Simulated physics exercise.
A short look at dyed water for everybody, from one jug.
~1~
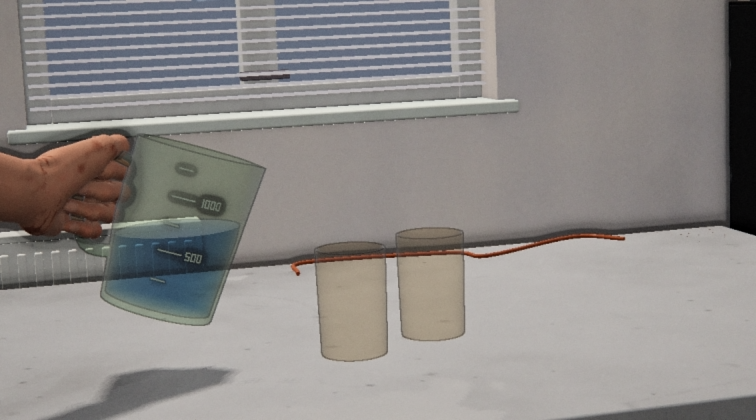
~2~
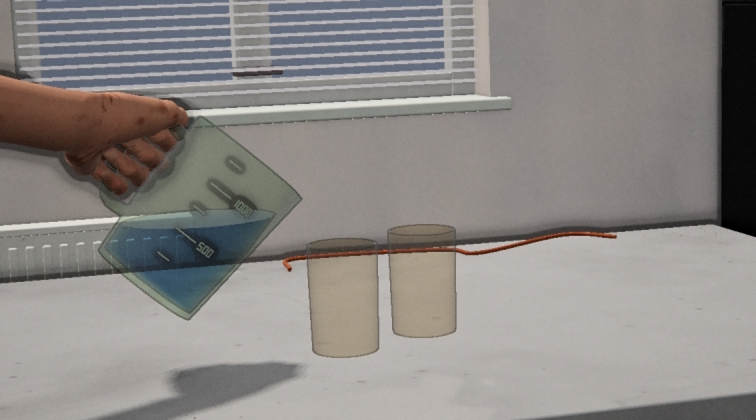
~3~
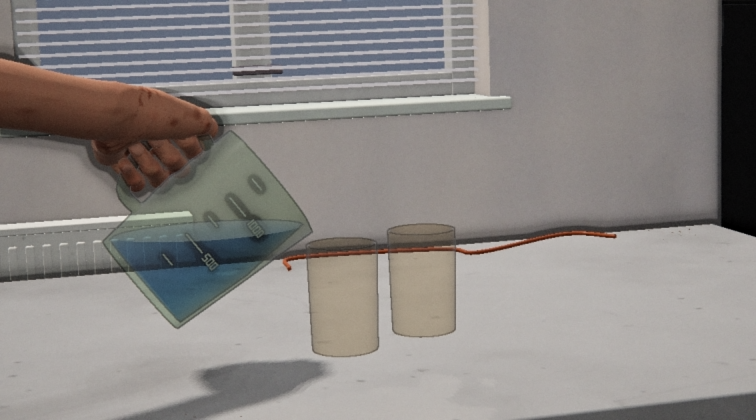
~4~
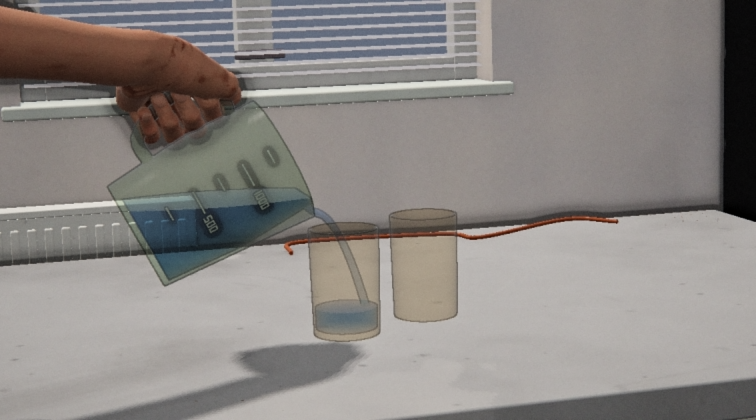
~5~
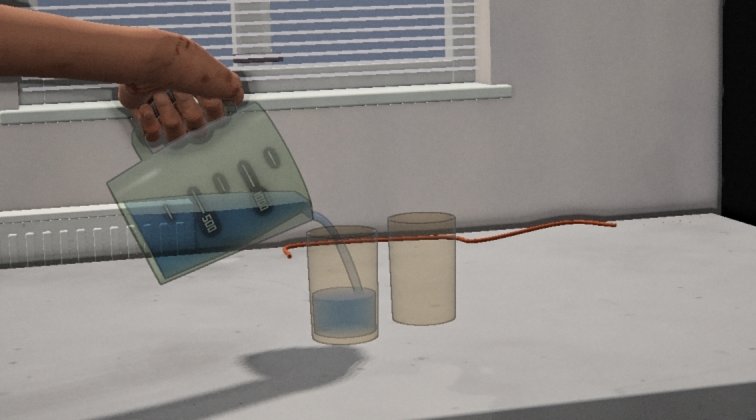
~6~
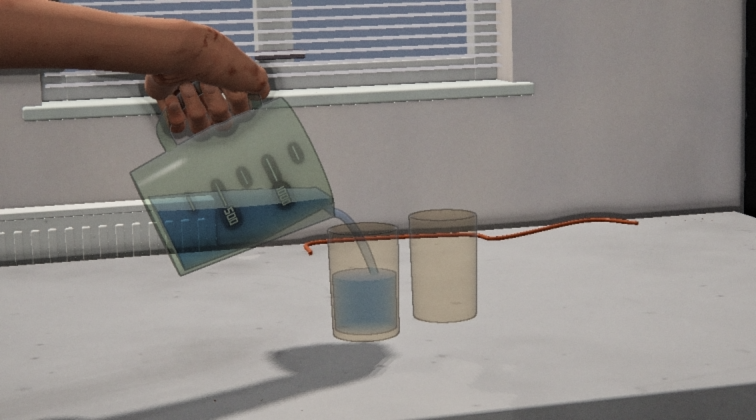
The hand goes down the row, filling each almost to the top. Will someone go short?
What the jug holds is enough.
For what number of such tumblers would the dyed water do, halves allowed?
Some 2.5 of them.
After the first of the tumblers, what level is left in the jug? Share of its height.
Near 30 in a hundred.
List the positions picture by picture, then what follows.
A hand has the jug; jug (177, 226) about half full; two tumblers, the last at (431, 280), in the first frame.
The jug is tipped; jug (198, 216) tipped 40° with all of its load; the first is empty, in the second frame.
The jug is tipped; jug (208, 228) tipped 55° with all of its load; two tumblers, the last at (423, 276), in the third frame.
The stream is running; jug (213, 193) tipped 65° with nearly all of its load; the first is about a quarter full, in the fourth frame.
The stream is running; jug (212, 193) tipped 65° with nearly all of its load; two tumblers, the last at (423, 264), in the fifth frame.
The stream is running; jug (235, 187) tipped 70° with about three quarters of its load; the first is about half full, in the sixth frame.
Shortly, the first is about three quarters full.
Then, the first is done and the jug has about two thirds of its load.
At the finish, both are full and about a quarter of the dyed water is over.
